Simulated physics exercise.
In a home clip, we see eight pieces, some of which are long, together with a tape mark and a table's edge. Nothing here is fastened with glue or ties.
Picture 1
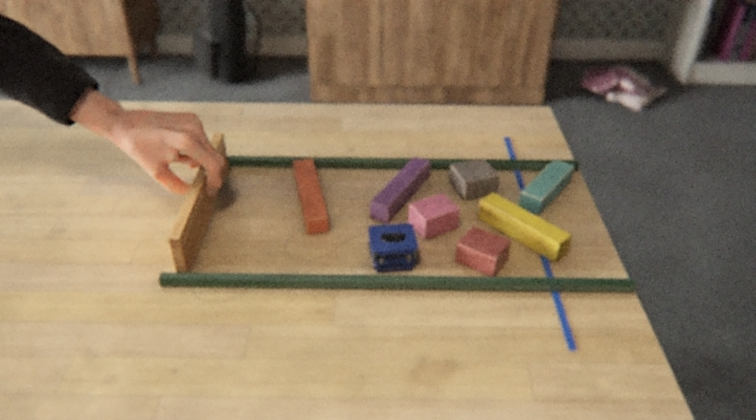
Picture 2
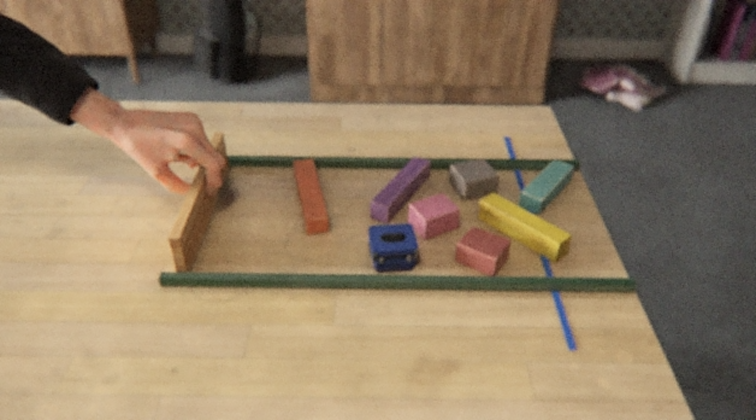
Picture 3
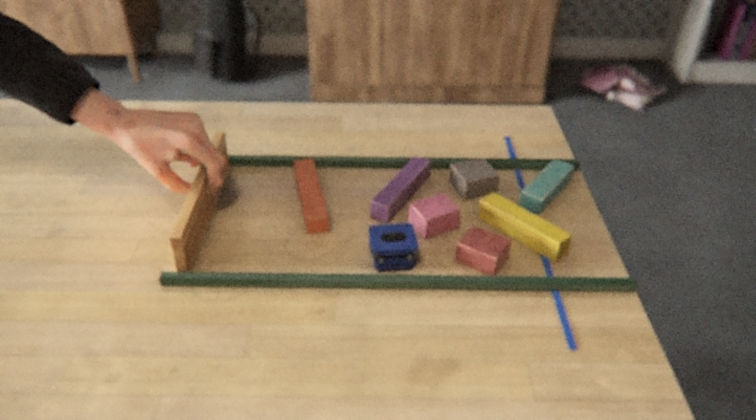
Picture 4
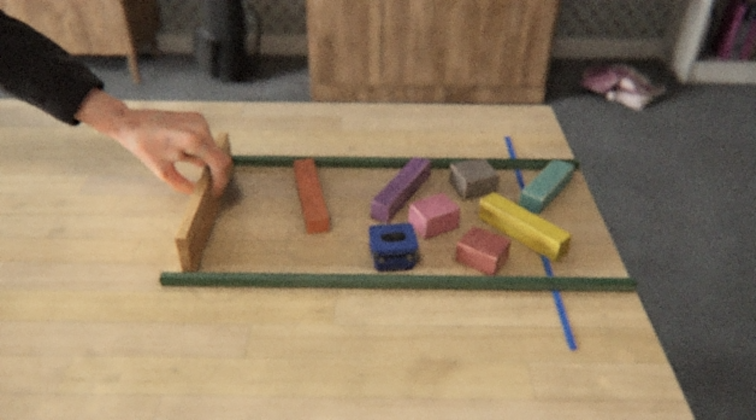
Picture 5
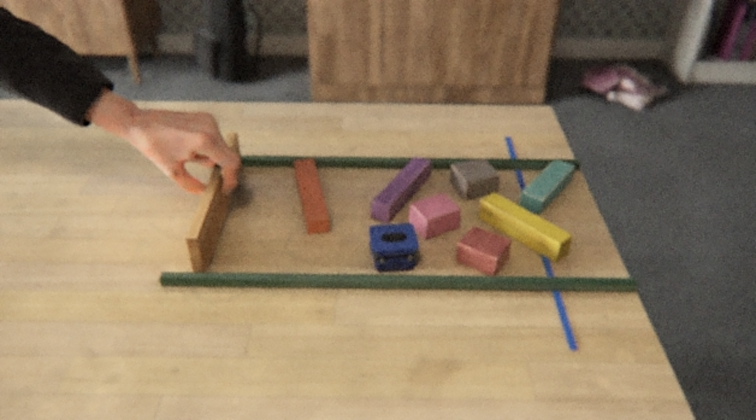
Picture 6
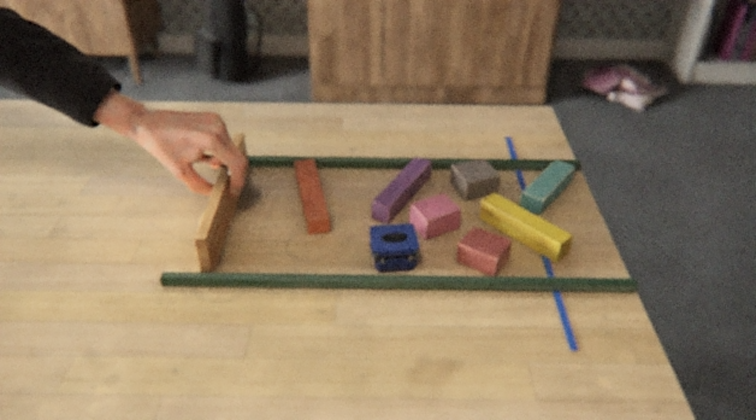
To begin with, a hand holds a wooden board upright at the left end of two green rails, with eight coloured pieces lying between them and a blue tape line on the right. The hand then slides the board a short way right, while the pieces stay still.
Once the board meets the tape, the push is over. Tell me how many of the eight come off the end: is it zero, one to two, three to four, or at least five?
It is one to two.
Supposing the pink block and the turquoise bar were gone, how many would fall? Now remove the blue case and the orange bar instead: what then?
You'd see 1 fallen, and 1 in the other try.
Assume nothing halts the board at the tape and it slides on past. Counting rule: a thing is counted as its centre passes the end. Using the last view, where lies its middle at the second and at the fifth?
(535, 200) and (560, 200).
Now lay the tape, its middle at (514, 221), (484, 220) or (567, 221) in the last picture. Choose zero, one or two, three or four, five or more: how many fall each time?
Run 1 - one to two; run 2 - not one; run 3 - five or more.
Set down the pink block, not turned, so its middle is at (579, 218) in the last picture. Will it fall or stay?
So it drops, then.
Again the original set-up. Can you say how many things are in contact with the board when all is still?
That makes 2.
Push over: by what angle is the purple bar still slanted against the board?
I'd say it's about 0° out of line.
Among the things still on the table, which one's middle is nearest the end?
It's the yellow stick that ends up nearest.
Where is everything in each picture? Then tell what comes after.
The first frame shows turquoise bar (547, 186); yellow stick (523, 226); grey block (474, 179); board (203, 198); tape (533, 221).
The second frame shows yellow stick (523, 226); orange bar (310, 194).
The third frame shows grey block (474, 178); board (204, 197).
The fourth frame shows turquoise bar (547, 185); pink block (434, 216).
The fifth frame shows yellow stick (524, 226); blue case (393, 248).
The sixth frame shows turquoise bar (548, 186); yellow stick (524, 226); grey block (475, 179); board (225, 198); tape (534, 221).
Early on, none off yet; turquoise bar at rest near (548, 186); yellow stick at rest near (524, 226); grey block at rest near (475, 179).
A while later, none off yet; turquoise bar at rest near (548, 186); yellow stick moving near (529, 226); grey block at rest near (475, 179).
Further along, none off yet; turquoise bar travelled a little near (574, 189); yellow stick travelled a little near (566, 221); grey block travelled well along near (541, 181).
Finally, the number that fall off is one or two; lost, turquoise bar.
